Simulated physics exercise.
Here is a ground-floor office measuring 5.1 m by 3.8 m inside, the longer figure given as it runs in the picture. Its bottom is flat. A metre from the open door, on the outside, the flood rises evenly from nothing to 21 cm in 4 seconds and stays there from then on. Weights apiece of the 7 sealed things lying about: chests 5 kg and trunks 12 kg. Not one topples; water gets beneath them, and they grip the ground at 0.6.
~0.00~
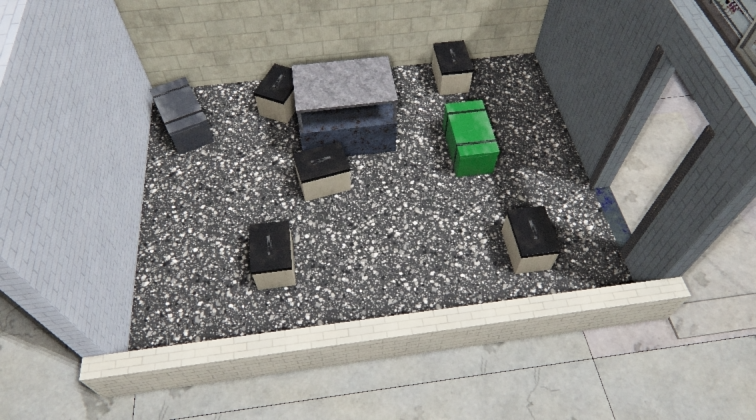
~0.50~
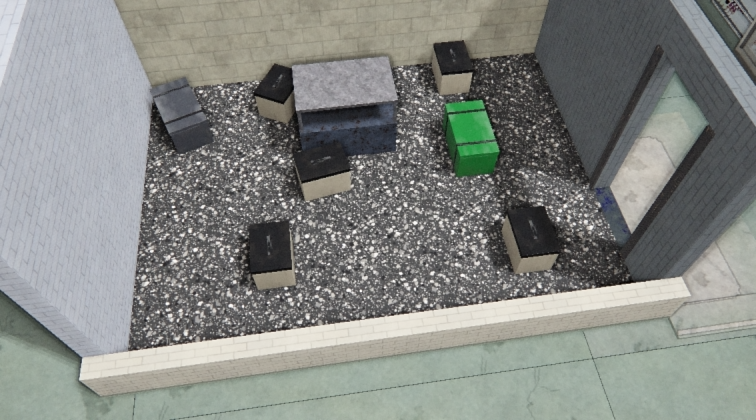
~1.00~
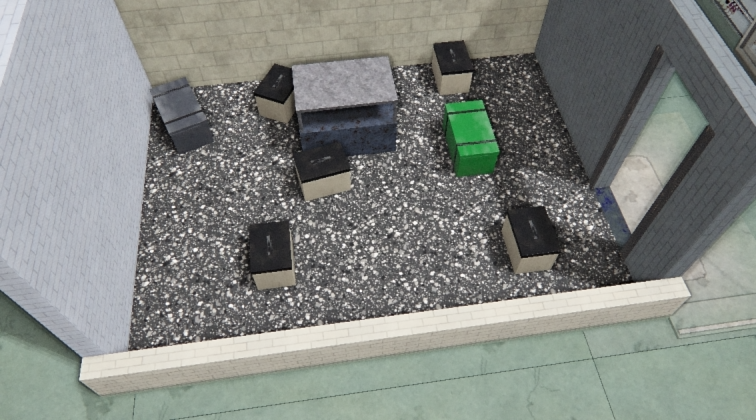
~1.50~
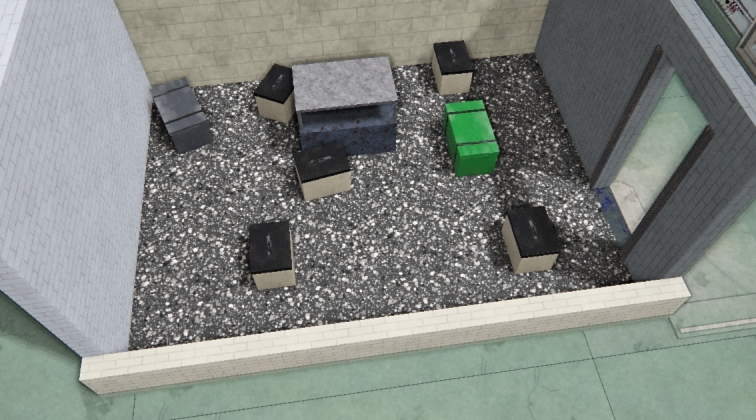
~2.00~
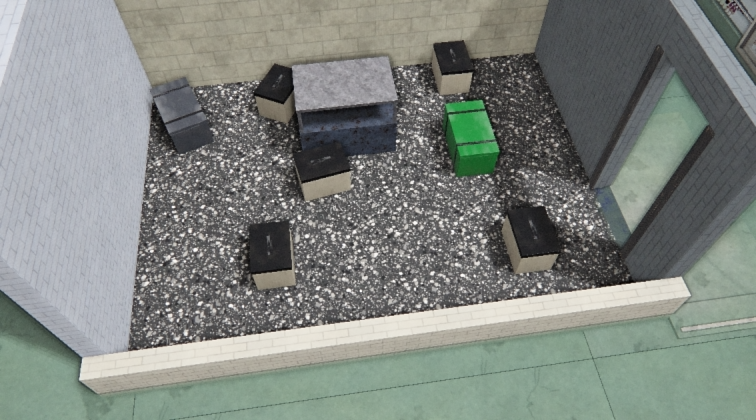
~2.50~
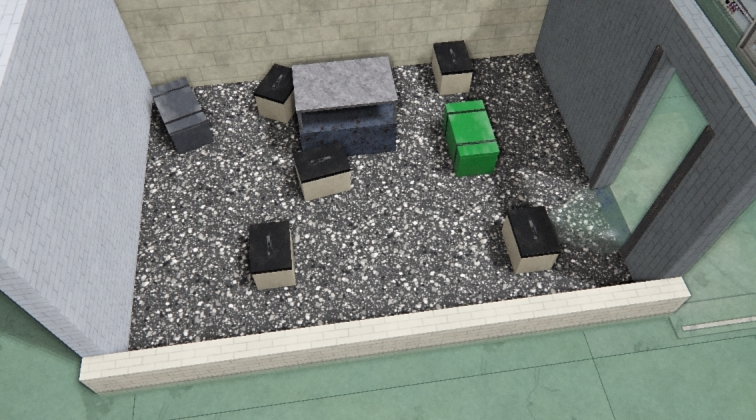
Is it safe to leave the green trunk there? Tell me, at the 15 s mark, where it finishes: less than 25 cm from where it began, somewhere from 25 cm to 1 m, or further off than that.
It finishes between 25 cm and 1 m away.
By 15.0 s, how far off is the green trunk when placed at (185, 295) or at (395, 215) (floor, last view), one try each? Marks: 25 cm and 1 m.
The first time it wanders far off, the second time it wanders far off.
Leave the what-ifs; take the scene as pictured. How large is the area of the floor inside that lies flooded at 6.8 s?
Roughly 14 m2 of it is wet.
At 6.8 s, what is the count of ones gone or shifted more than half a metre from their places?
I count 4 of them.
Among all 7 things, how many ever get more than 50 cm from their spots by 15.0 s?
The answer here is 7.
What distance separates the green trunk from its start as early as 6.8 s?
Roughly 50 cm.
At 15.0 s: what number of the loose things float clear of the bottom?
At that instant the tally stands at 7.
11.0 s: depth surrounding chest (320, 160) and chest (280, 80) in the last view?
First roughly 4 cm, second roughly 3 cm.
After 3.5 s the green trunk is near (472, 127), 0.0 m from its start, aground; 0 afloat.
After 6.8 s the green trunk is near (431, 112), 0.5 m from its start, aground; 1 afloat.
After 11.0 s the green trunk is near (417, 98), 0.8 m from its start, aground; 5 afloat.
After 15.0 s the green trunk is near (505, 101), 0.6 m from its start, afloat; 7 afloat.
